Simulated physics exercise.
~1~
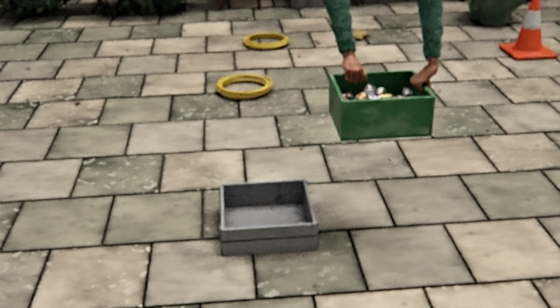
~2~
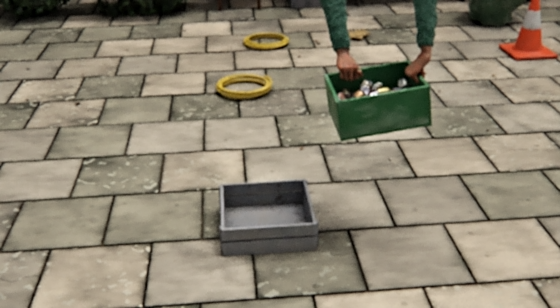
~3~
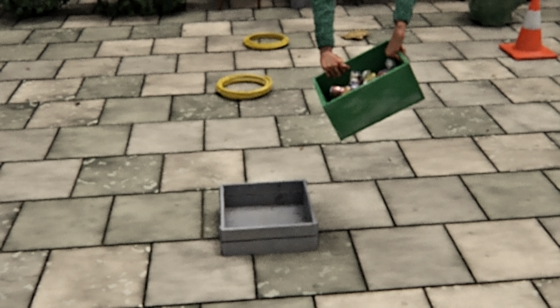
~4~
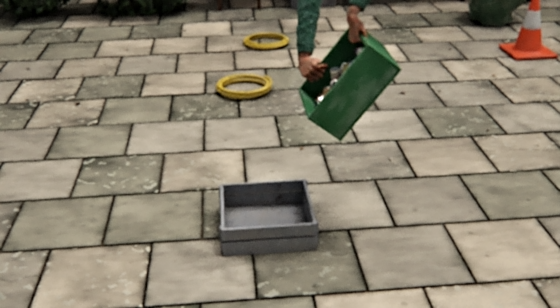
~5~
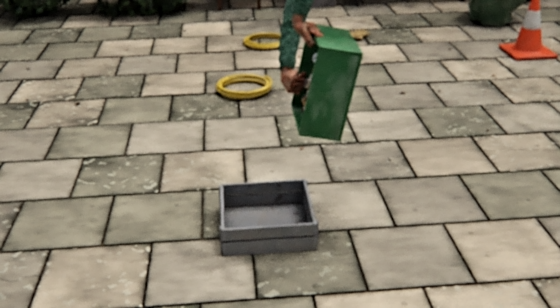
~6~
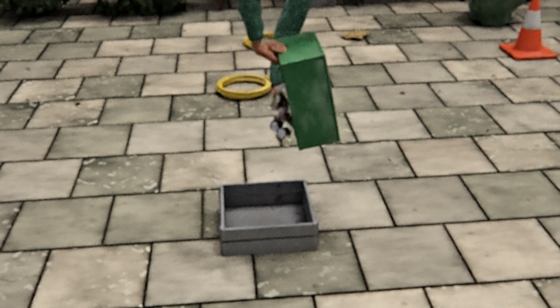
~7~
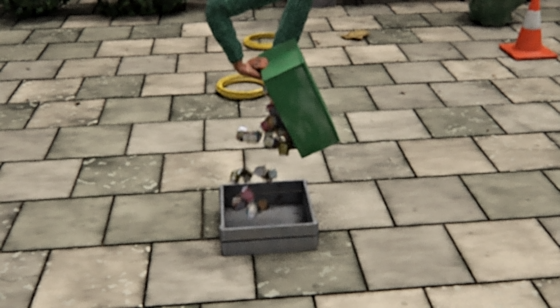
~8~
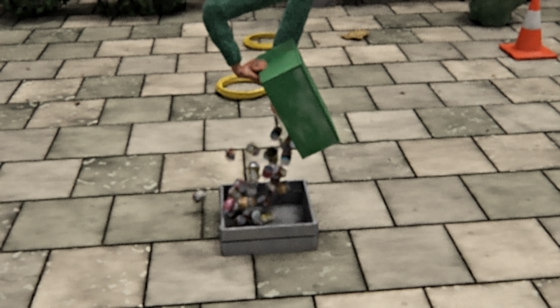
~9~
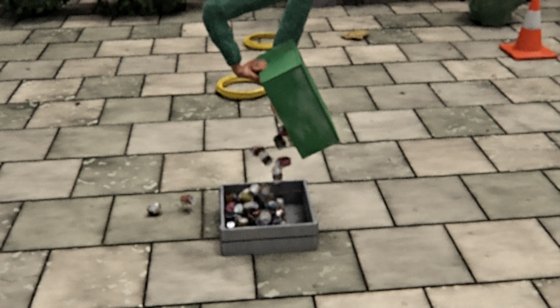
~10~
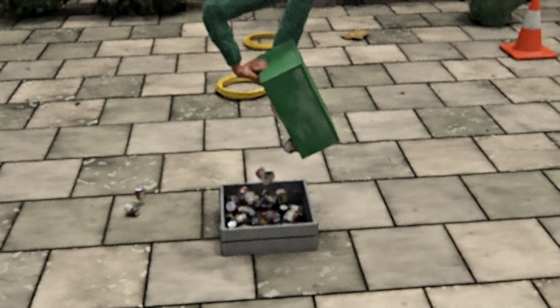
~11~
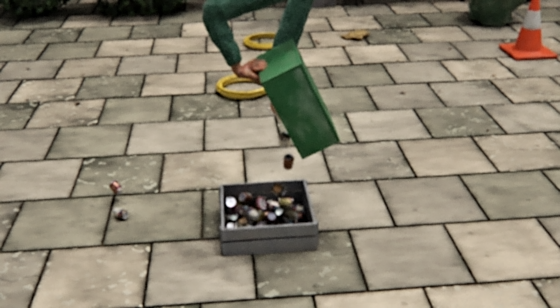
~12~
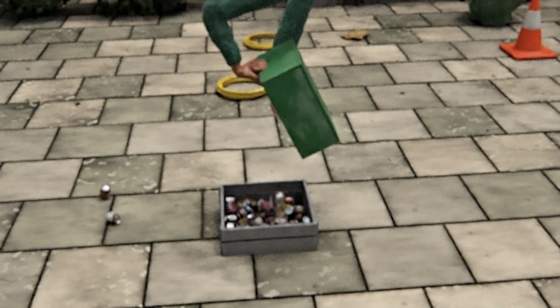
Someone in green sleeves held a green crate full of little cans above the paving, tipped it steeply to the left, and poured them into a grey basket; nearly all landed inside, but two bounced away and ended up on the ground to the left.
